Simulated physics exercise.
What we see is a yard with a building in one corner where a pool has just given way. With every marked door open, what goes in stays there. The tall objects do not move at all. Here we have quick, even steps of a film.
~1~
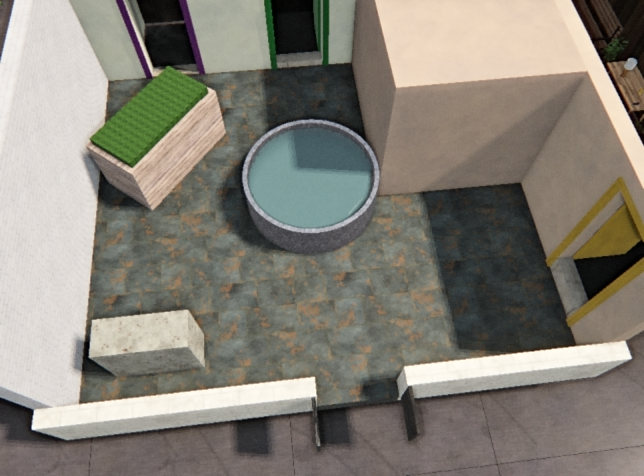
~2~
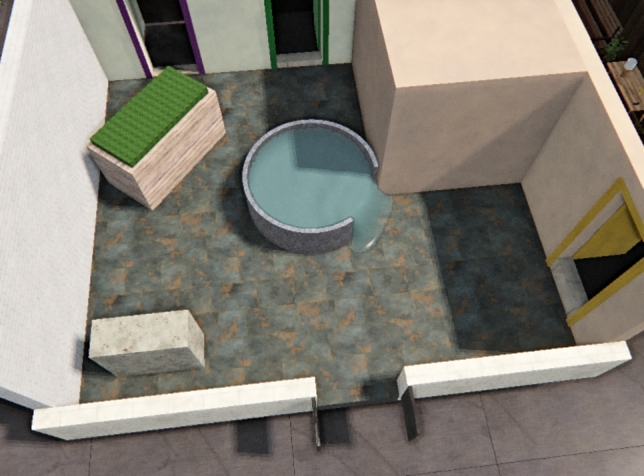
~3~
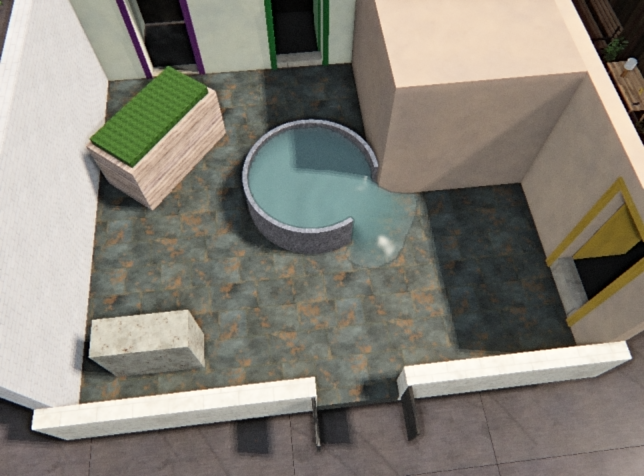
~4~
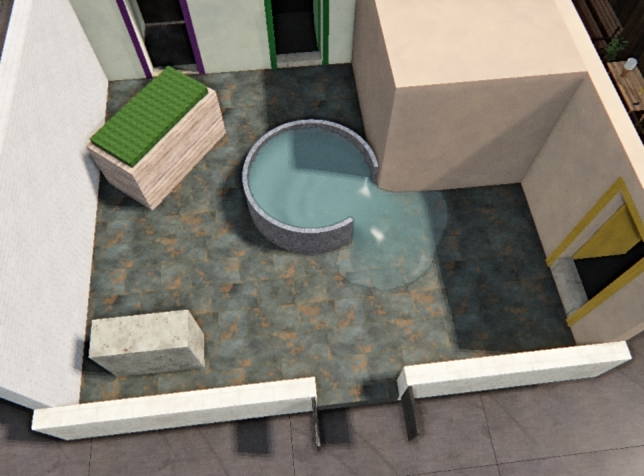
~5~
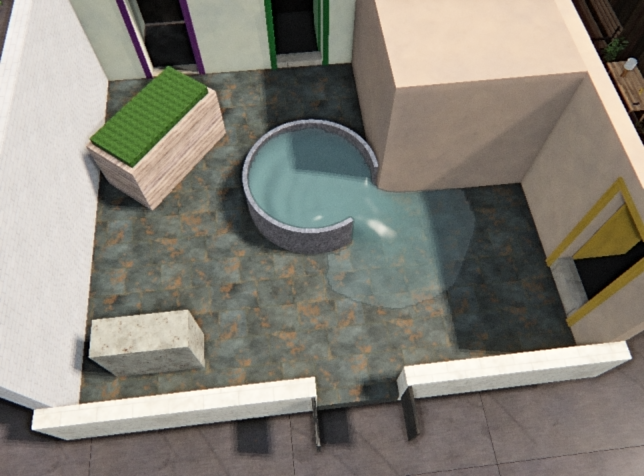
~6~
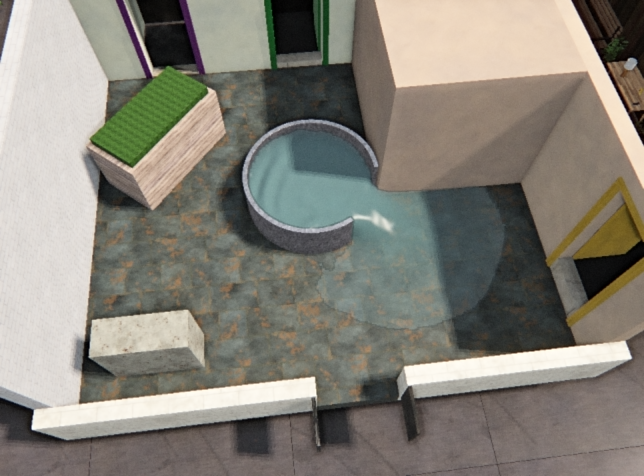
The footage shows a round pool standing whole in a walled yard beside a beige corner building, then its side opens at the lower right and water pours out, spreading in a widening sheet across the tiled ground.
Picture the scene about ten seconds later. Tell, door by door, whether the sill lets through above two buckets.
Purple door: Never tops two buckets; green door: Never tops two buckets; yellow door: Never tops two buckets.
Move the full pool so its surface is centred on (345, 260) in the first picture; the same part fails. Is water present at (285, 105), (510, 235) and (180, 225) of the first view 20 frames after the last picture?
Result: Spared; inundated; spared.
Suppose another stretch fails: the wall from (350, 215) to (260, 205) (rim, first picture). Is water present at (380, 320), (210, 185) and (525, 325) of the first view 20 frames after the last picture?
So that's waterlogged for the first, left bare for the second and waterlogged for the third.
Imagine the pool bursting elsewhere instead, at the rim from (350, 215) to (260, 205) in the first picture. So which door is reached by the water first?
The one in yellow.
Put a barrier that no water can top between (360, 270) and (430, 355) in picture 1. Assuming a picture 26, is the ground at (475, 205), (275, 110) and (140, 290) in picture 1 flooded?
In turn: Flooded, dry, free of water.
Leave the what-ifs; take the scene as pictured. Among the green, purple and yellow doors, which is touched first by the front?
The yellow one.
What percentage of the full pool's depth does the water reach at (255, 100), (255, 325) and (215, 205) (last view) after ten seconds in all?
In the order asked, some 0, 8 and 2 in a hundred.
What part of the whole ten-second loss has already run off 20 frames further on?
Some 10 per cent.
A moment on, water covers 30 % of the floor; the purple door not reached, the green door not reached, the yellow door wet at the sill, nothing in.
Next, water covers 30 % of the floor; the purple door not reached, the green door not reached, the yellow door wet at the sill, nothing in.
Then, water covers 30 % of the floor; the purple door not reached, the green door not reached, the yellow door under two buckets in.
Later, water covers 50 % of the floor; the purple door not reached, the green door not reached, the yellow door under two buckets in.
In the end, water covers 70 % of the floor; the purple door not reached, the green door not reached, the yellow door under two buckets in.
